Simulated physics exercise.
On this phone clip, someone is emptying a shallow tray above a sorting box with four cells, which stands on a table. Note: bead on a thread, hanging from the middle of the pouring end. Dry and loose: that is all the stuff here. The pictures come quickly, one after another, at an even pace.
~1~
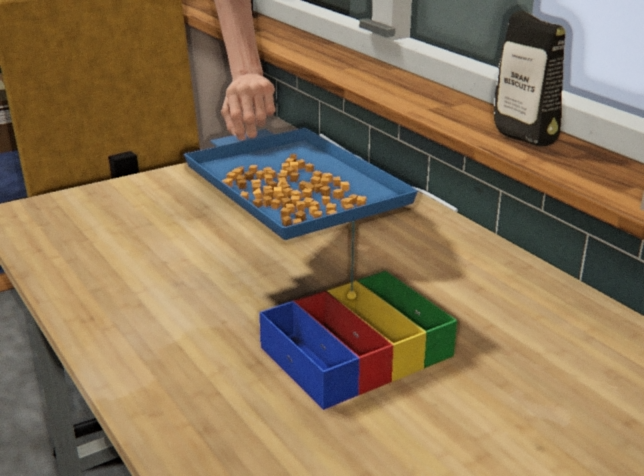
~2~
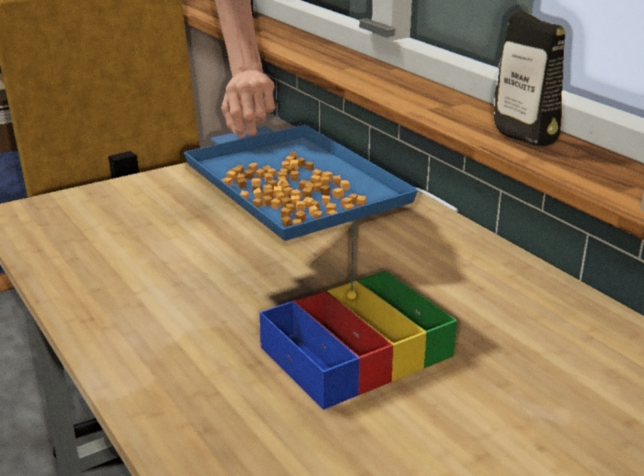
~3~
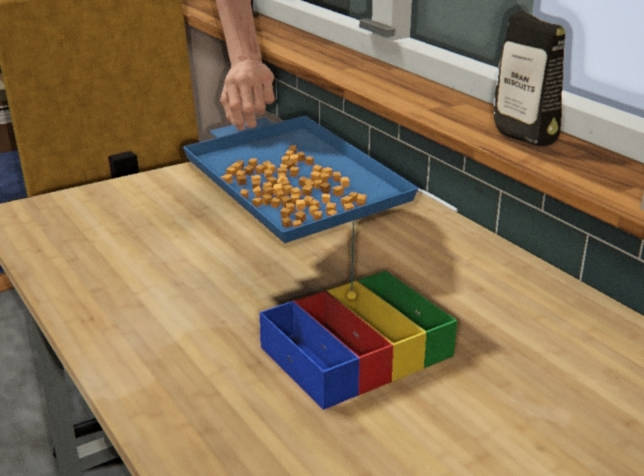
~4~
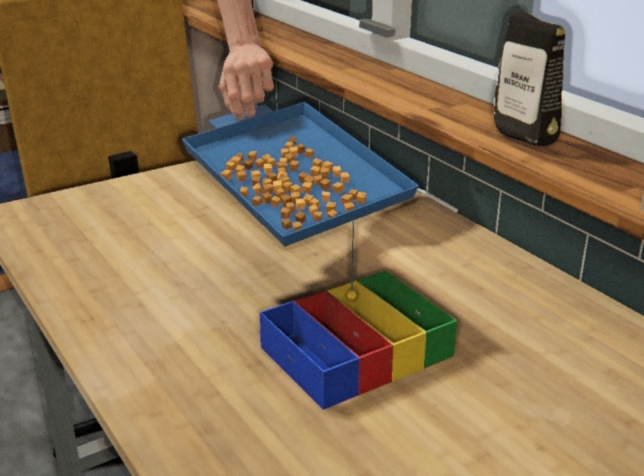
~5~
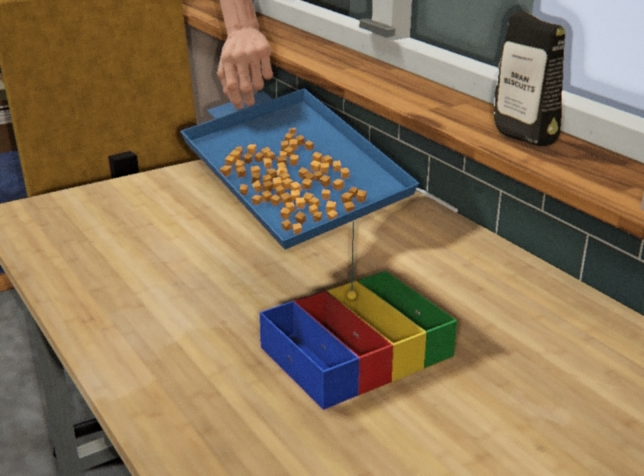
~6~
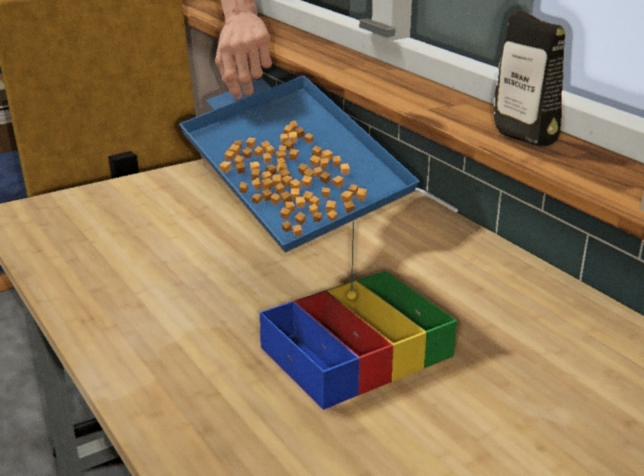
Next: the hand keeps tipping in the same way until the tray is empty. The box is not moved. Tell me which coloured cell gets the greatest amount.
The greatest amount goes to the blue cell.
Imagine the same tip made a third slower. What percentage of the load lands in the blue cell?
Around 50 percent.
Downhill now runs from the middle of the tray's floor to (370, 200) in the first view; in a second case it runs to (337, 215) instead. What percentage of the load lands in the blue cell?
Near 0 % and, after that, 30 %.
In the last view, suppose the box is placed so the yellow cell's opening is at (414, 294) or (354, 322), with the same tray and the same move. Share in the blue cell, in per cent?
First placement: 0 per cent; second placement: 50 per cent.
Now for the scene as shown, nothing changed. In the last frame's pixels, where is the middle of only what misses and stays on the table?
It's centred at about (246, 394).
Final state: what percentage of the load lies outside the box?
About 20 per cent.
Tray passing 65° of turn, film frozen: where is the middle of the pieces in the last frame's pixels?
I'd mark the middle close to (287, 209).
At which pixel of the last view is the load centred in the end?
Near (301, 361).
Soon, tray tipped steeply; all on the tray.
A while on, tray tipped past a quarter turn; nearly all on the tray; a small part in the blue cell; a small part falling or outside the box.
Towards the end, tray tipped past a quarter turn; most in the blue cell; a small part in the red cell; about a quarter falling or outside the box.
Finally, tray tipped past a quarter turn; most in the blue cell; a small part in the red cell; none in the yellow cell; none in the green cell; about a quarter outside the box.
